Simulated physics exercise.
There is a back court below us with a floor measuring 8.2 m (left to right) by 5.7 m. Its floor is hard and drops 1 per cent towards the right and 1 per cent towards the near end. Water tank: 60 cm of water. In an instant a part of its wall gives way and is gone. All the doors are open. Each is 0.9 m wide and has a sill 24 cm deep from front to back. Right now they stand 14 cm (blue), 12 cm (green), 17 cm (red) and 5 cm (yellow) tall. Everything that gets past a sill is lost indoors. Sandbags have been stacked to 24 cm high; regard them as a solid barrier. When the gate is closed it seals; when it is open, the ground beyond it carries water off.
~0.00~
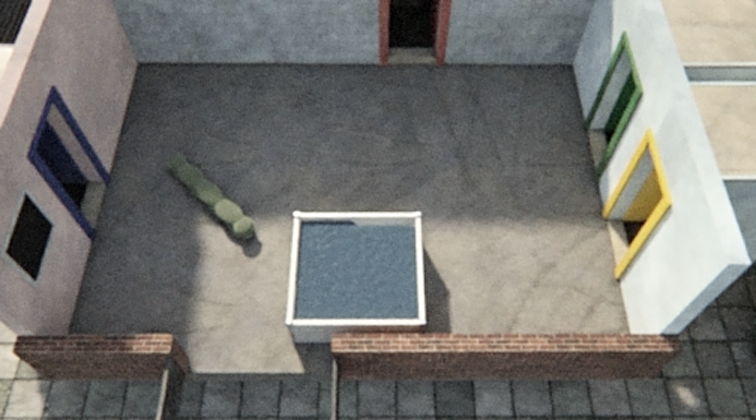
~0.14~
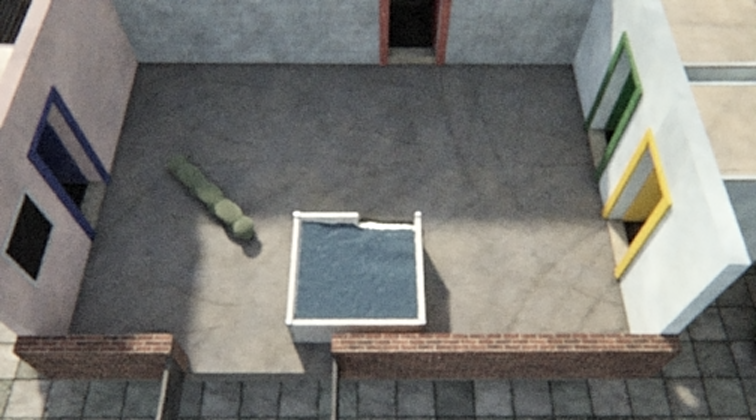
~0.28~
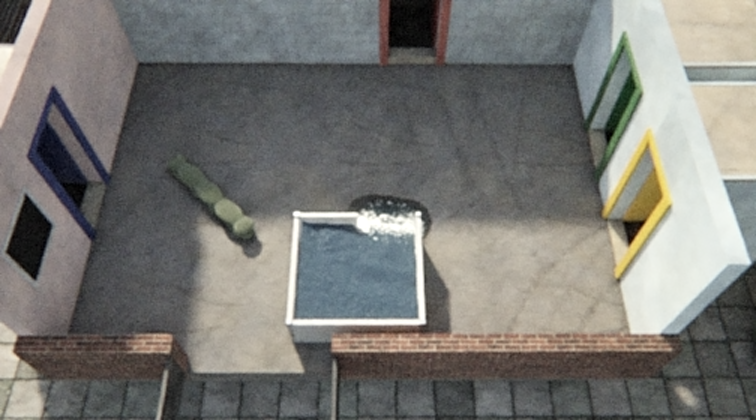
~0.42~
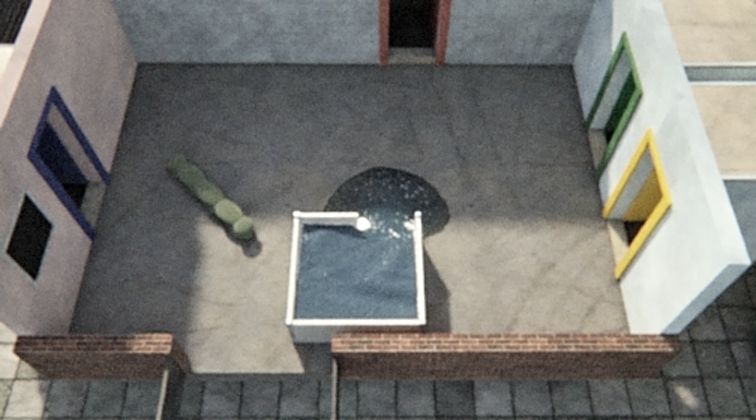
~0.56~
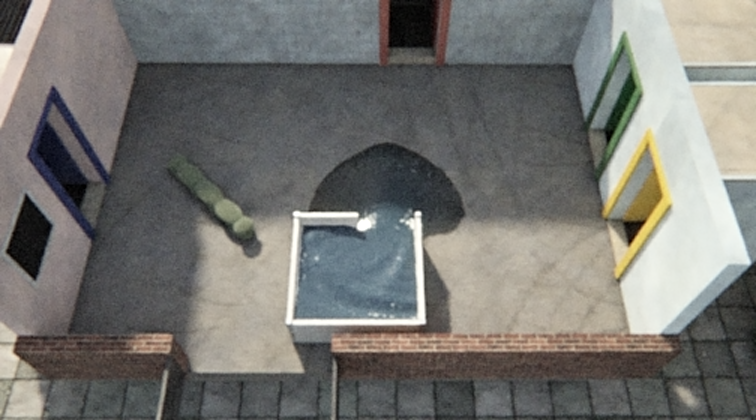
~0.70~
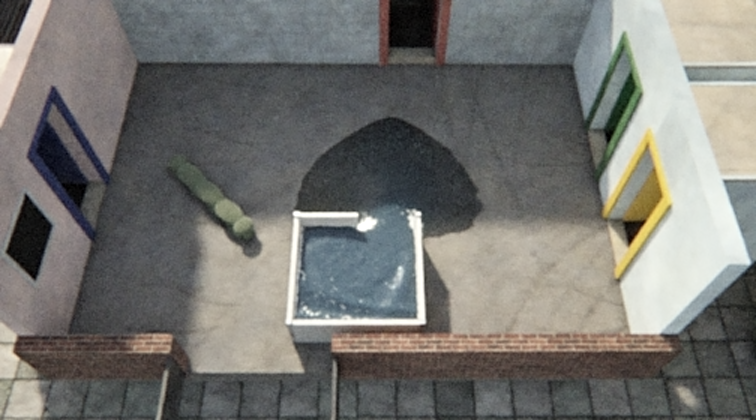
Water pouring through a gap in the far side of a square tank, spreading a dark wet patch across a walled courtyard.
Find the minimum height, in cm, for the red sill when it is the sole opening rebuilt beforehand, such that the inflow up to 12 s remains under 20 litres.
The minimum height is about 13 cm.
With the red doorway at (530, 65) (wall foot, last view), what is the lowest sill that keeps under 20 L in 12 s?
It needs roughly 9.5 cm.
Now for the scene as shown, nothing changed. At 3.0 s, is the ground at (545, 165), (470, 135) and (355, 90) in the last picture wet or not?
1: Awash; 2: Awash; 3: Awash.
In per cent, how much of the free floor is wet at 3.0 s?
Roughly 40 percent.
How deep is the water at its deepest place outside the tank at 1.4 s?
27 cm.
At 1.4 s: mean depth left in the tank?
Around 39 centimetres.
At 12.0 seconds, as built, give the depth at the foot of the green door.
It stands about 6.0 centimetres deep.
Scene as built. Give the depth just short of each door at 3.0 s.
Centimetres: Blue = 0, green = 5, red = 15, yellow = 0.
After 1.4 s water covers 25 % of the floor, deepest (27 cm) near (390, 225); 13 cm at the red door, 0 litres in over its 17 cm sill.
After 3.0 s water covers 40 % of the floor, deepest (26 cm) near (570, 68); 15 cm at the red door, 2 litres in over its 17 cm sill.
After 12.0 s water covers 85 % of the floor, deepest (12 cm) near (630, 356); 2 cm at the red door, 3 litres in over its 17 cm sill.
At the red door as built, the water arrived by 1.2 s and peaked near 20 cm at 2.2 s.
With a sill of 11 cm, 37 litres would have come in within the 12 s; with 15 cm, 10 litres. So under 20 litres takes about 13 cm.
